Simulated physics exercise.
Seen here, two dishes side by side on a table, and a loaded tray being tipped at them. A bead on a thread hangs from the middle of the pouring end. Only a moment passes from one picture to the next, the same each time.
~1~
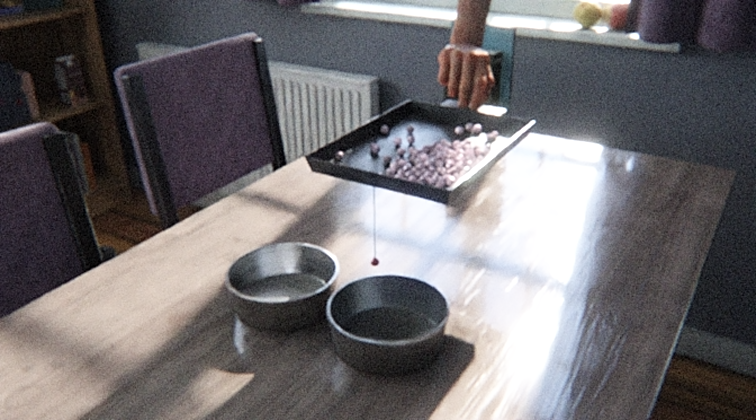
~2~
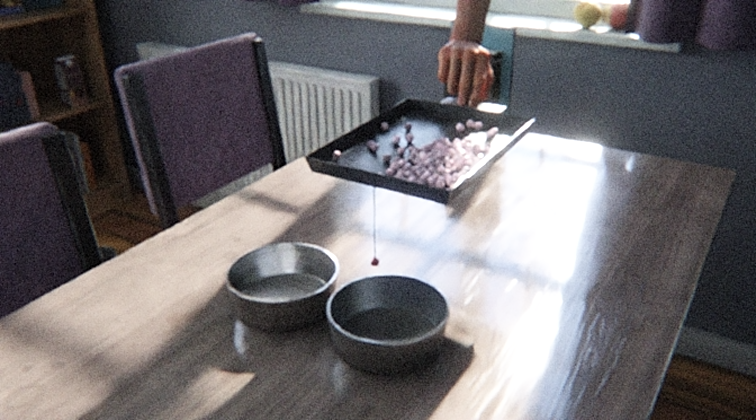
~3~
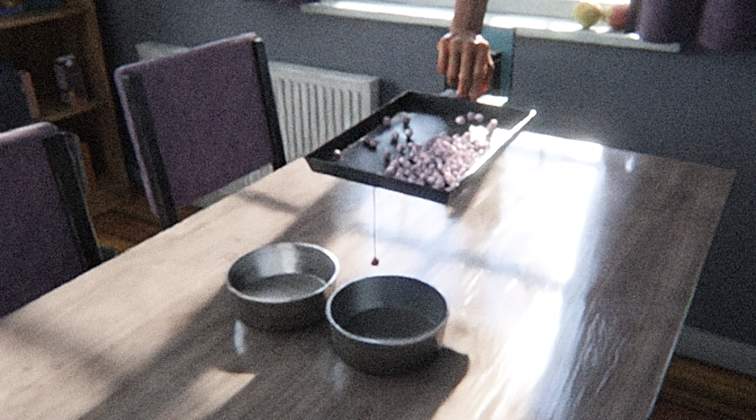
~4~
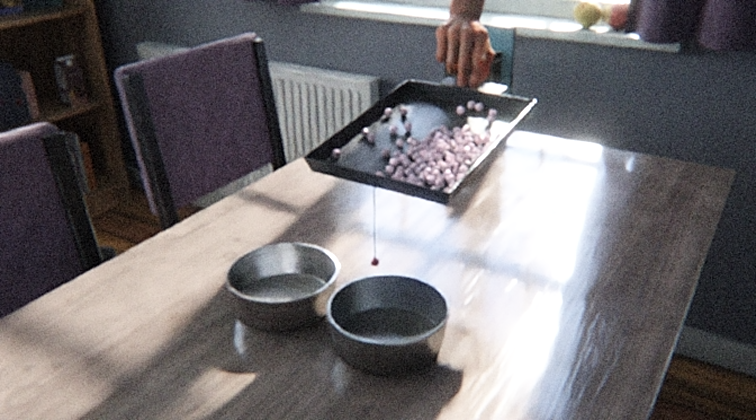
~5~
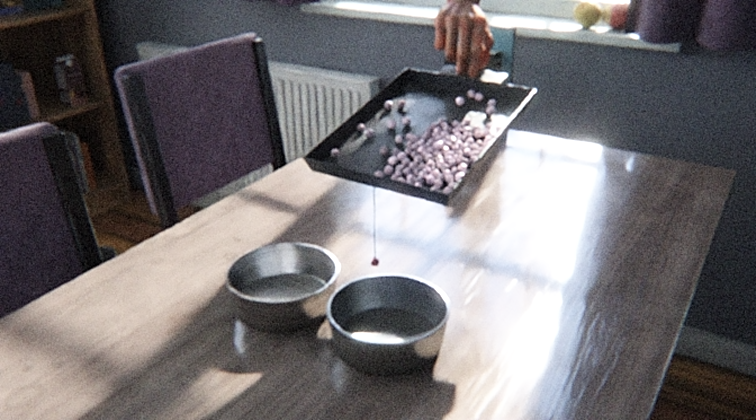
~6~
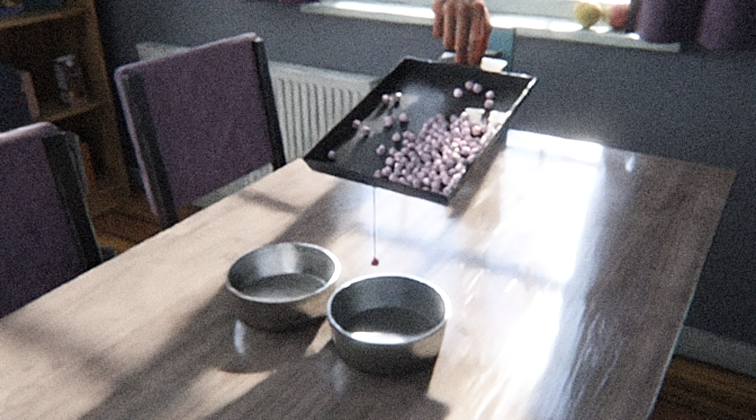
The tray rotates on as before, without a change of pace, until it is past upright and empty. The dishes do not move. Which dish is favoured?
The right-hand dish gets more.
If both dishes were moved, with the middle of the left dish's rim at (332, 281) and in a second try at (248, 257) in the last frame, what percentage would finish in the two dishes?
Near 90 % and 60 %.
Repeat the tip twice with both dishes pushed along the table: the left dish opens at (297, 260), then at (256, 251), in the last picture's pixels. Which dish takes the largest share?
The first try: The dish on the right. The second: Right.
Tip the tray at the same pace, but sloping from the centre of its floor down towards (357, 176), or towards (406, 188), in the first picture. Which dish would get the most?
One: The left dish. Two: The right dish.
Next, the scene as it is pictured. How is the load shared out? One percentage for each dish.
The left dish has 10 per cent, the right dish has 90.
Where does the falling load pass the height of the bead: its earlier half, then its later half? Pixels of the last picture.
At about (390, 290), then at (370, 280).
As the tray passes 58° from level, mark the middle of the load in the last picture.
Around (404, 176).
Shortly afterwards, tray tipped steeply; all but a few on the tray; a little in the air.
Next, tray tipped right over; a little on the tray; near two thirds in the right dish; only a few in the left dish; only a few outside both; near a quarter in the air.
Some moments later, tray tipped past a quarter turn; the bulk in the right dish; a little in the left dish; a little outside both.
In the end, tray tipped past a quarter turn; the bulk in the right dish; a little in the left dish; a little outside both.
